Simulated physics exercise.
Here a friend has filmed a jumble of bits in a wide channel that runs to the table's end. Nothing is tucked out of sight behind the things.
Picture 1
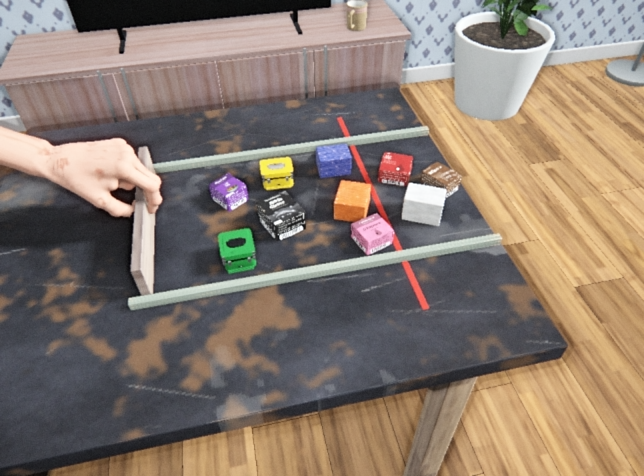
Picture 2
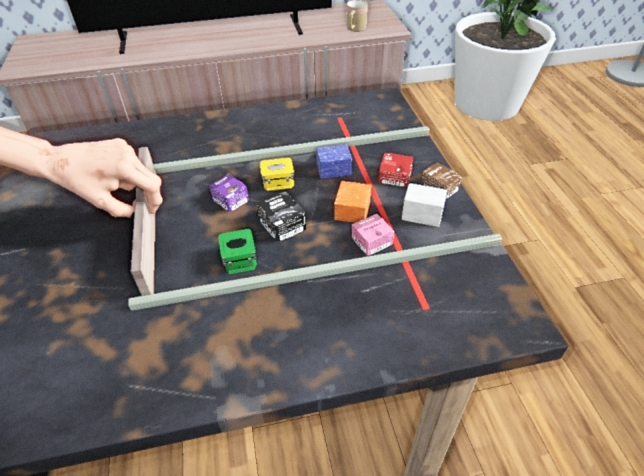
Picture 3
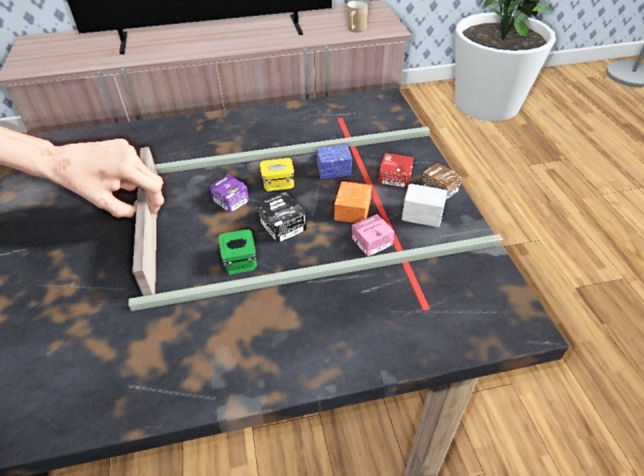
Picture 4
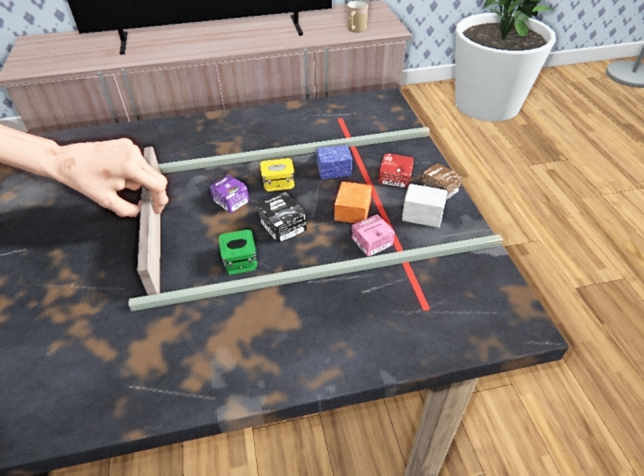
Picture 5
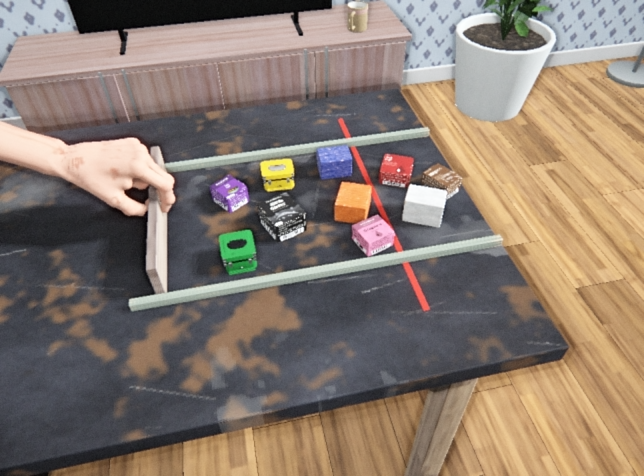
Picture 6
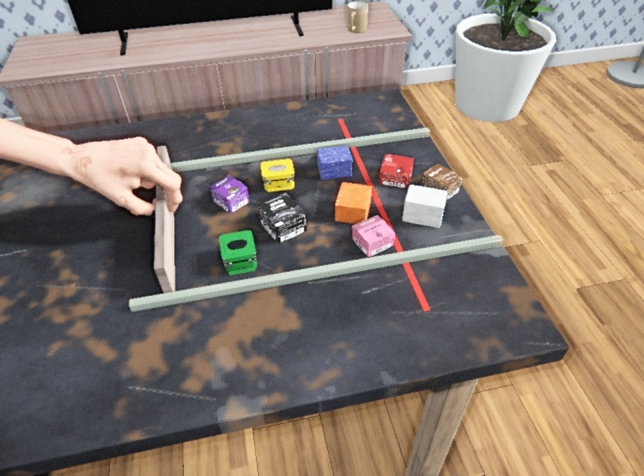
A hand on the left holds a wooden board upright between two pale rails on a dark, mottled table, at first without moving it. It then slides the board slightly right, toward the green and purple boxes, while the scattered colourful blocks around the red tape stay still.
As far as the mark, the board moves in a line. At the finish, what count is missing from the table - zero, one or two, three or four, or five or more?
Missing: Zero.
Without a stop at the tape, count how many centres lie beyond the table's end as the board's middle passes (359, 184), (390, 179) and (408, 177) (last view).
0, 1 and 2.
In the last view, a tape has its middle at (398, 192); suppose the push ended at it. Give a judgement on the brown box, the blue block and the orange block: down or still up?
First the brown box, which leaves the top, then the blue block, which stays on top, and the orange block, which stays on top.
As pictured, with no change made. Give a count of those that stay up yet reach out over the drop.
1, I think.
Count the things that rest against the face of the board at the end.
It is in contact with 4.
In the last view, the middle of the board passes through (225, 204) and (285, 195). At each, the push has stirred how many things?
Counts: 2, 5.
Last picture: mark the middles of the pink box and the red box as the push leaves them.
Final spots - pink box (439, 227), red box (425, 164).
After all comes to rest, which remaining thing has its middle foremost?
The brown box finishes nearest.
Soon after, none off yet; brown box at rest near (442, 182); white block at rest near (425, 206); red box at rest near (397, 171).
At rest, the number that fall off is zero.
